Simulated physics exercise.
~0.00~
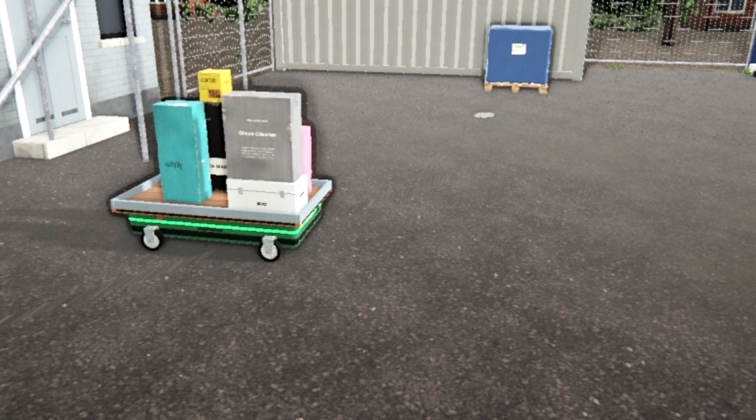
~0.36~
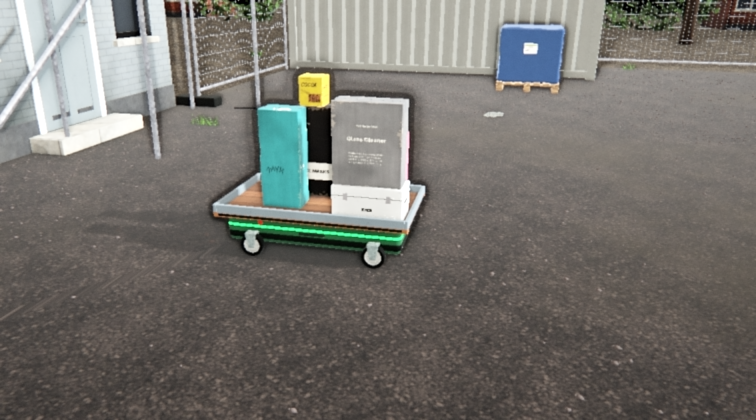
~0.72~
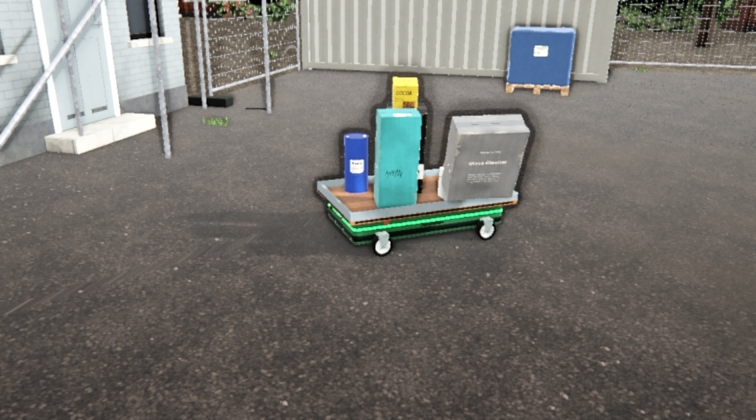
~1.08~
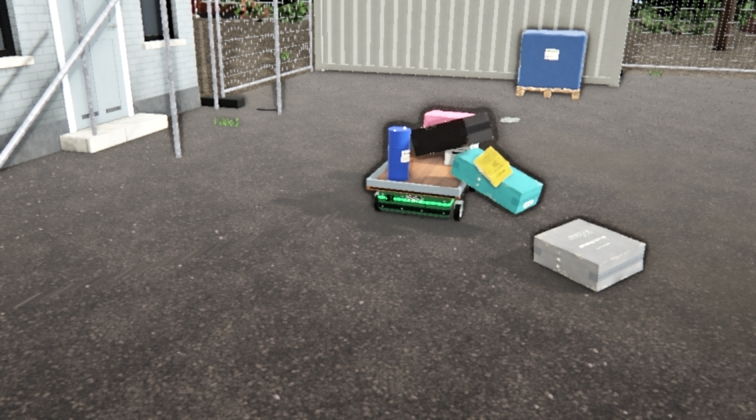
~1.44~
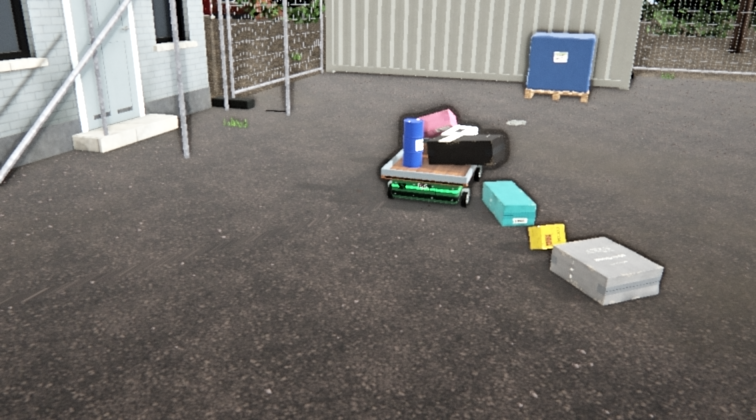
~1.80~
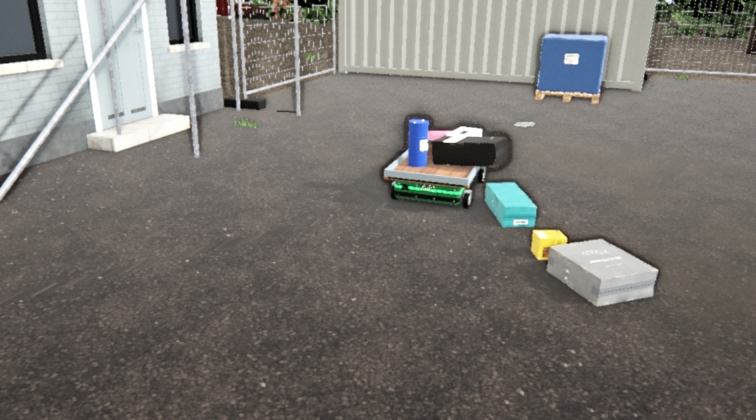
At first, a low flat cart loaded with upright boxes rolls to the right across an asphalt yard. As it begins turning away from the viewer, a blue canister comes into view and the tall grey box leans outward. The turn tightens, and the grey box drops to the ground while the turquoise and yellow boxes topple off after it. The black box tips over on the deck, and the pink one tilts and slips down behind the load. Finally the cart is still, with the canister standing, the black box lying over, and three boxes strewn to the right.
